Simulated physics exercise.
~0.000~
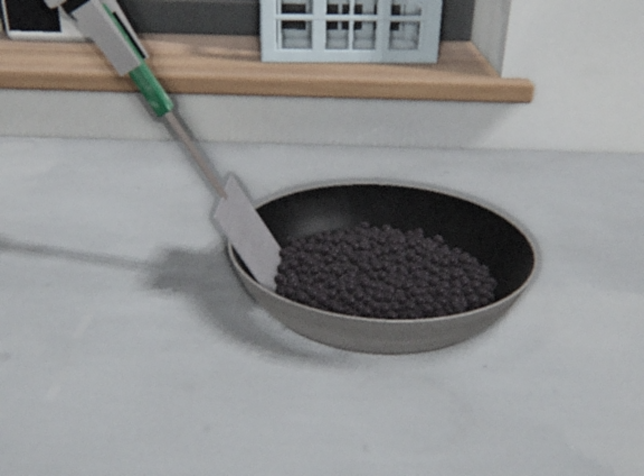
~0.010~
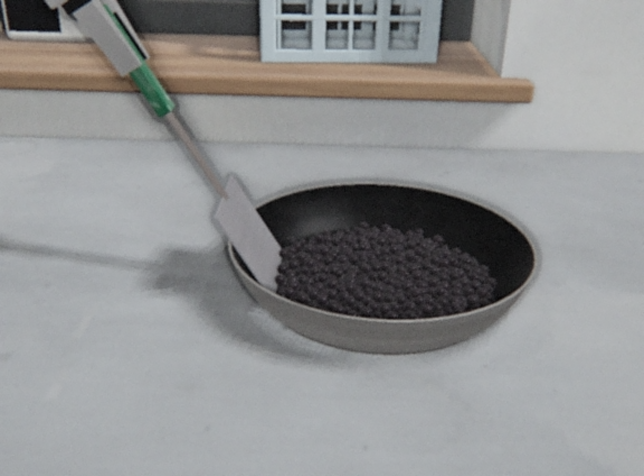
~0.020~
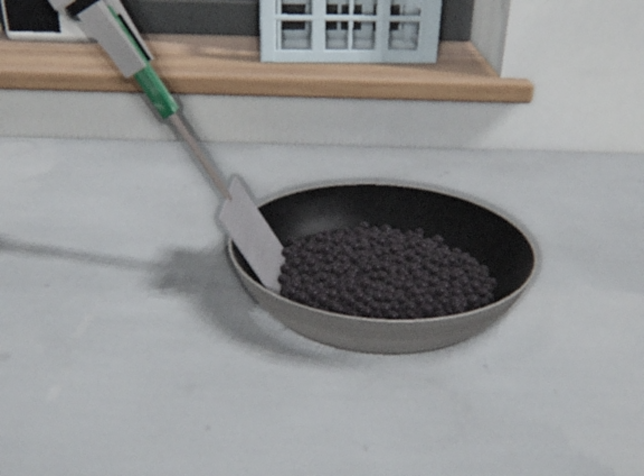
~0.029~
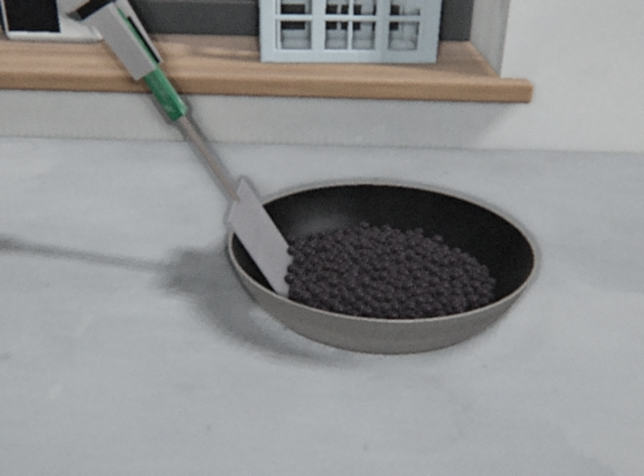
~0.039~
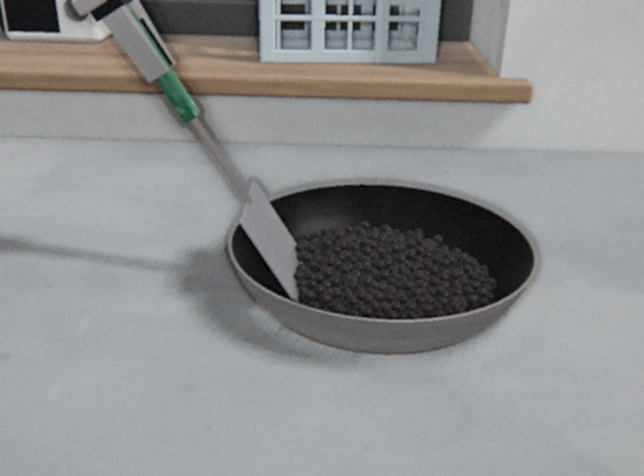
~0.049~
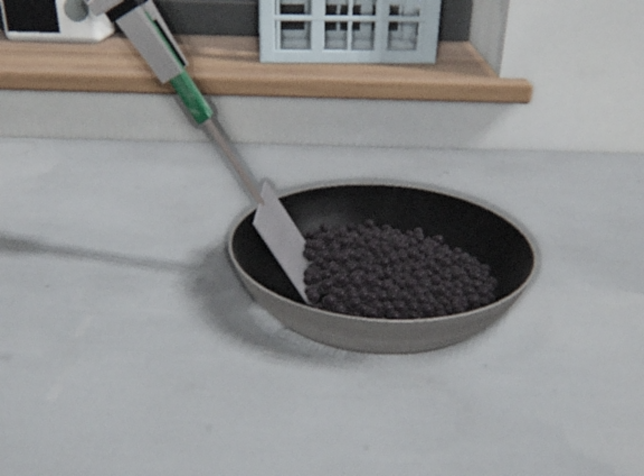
On a pale grey surface beside a wooden ledge, a turner with a green-banded handle, tilted inside a frying pan of small dark beads, shifts slightly to the right, its blade nudging the left edge of the heap.
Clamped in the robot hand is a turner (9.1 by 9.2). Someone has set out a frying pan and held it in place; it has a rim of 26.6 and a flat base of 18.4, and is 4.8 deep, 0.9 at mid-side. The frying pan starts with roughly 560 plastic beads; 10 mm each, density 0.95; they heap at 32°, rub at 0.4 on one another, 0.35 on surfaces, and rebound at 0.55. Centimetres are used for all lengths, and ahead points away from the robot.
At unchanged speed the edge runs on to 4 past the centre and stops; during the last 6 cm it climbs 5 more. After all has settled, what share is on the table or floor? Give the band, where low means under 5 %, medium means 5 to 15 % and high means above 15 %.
Band: Medium.
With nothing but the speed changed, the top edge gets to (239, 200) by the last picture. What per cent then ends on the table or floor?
Estimate: Close to 0 %.
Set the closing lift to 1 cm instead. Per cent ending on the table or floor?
It comes to around 0 percent.
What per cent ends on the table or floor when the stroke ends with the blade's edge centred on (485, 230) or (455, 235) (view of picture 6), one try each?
First try about 15 percent, second about 10 percent.
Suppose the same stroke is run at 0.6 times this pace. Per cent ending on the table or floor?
Estimate: Close to 0 %.
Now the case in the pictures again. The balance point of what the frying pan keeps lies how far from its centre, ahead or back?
4.0 cm ahead.
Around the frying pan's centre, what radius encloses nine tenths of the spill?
Radial distance: Approx. 100 cm.
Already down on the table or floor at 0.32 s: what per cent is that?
Share at that moment: About 6 %.
By 0.08 s, sloping 59°, highest piece 5 above the table; 563 in the frying pan.
By 0.11 s, sloping 59°, highest piece 7 above the table; 563 in the frying pan.
By 0.32 s, sloping 59°, highest piece 6 above the table; 522 in the frying pan, 36 on the table or floor, 5 on the blade or in flight.
By 1.37 s, sloping 59°, highest piece 3 above the table; 522 in the frying pan, 41 on the table or floor.
Final count, 522 in the frying pan, 41 on the table or floor. That is 7 % on the table or floor.
